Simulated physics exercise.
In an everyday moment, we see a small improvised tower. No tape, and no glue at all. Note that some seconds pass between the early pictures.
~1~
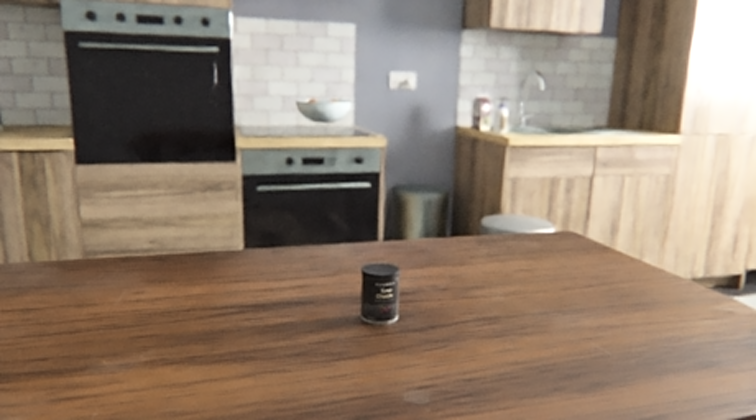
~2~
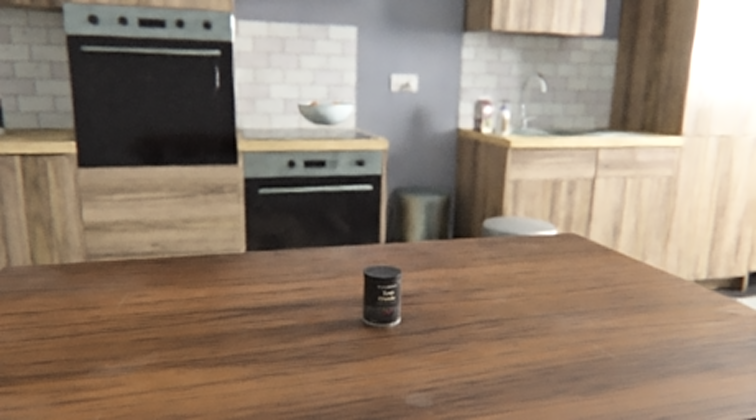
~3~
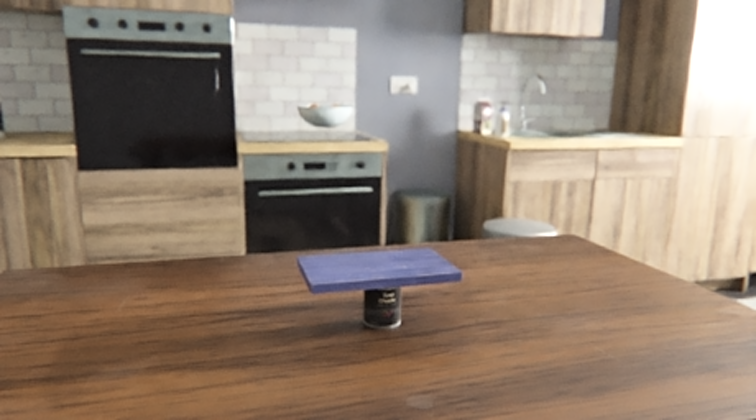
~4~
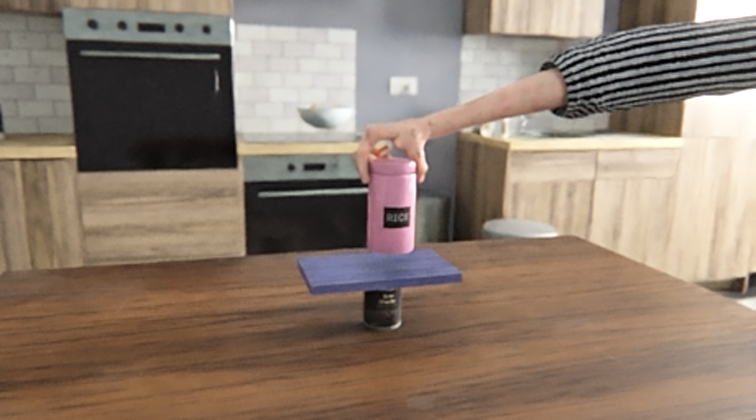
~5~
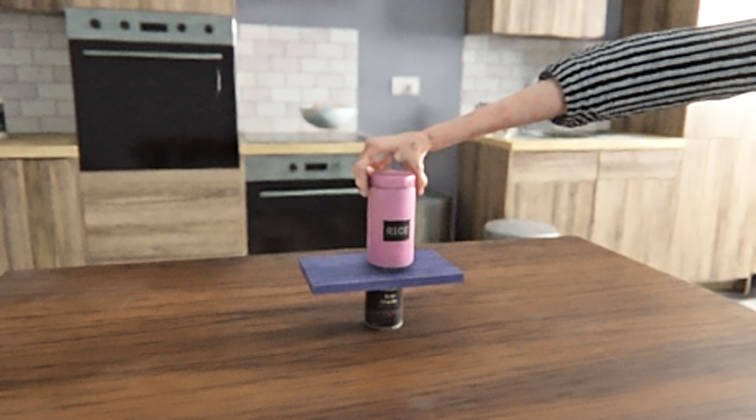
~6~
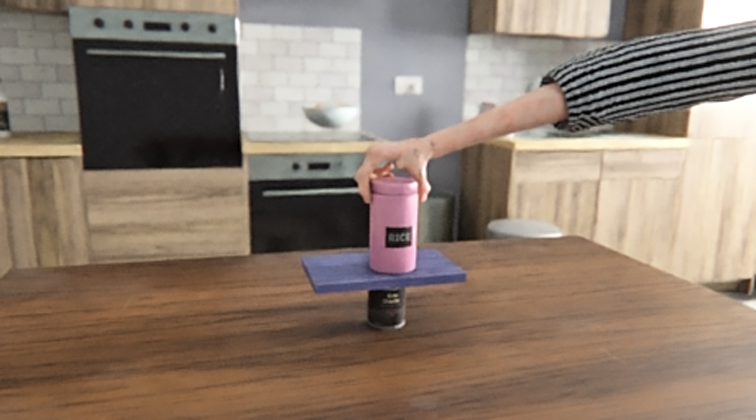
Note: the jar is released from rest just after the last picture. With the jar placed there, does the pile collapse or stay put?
It stays put.
Then, 0.70 s later than the last frame, all is still.
Then, 1.70 s later than the last frame, pink jar resting near (393, 225).
When it is over, all 3 as before. End places, in pixels of the last picture, pink jar near (394, 225). The stack holds.
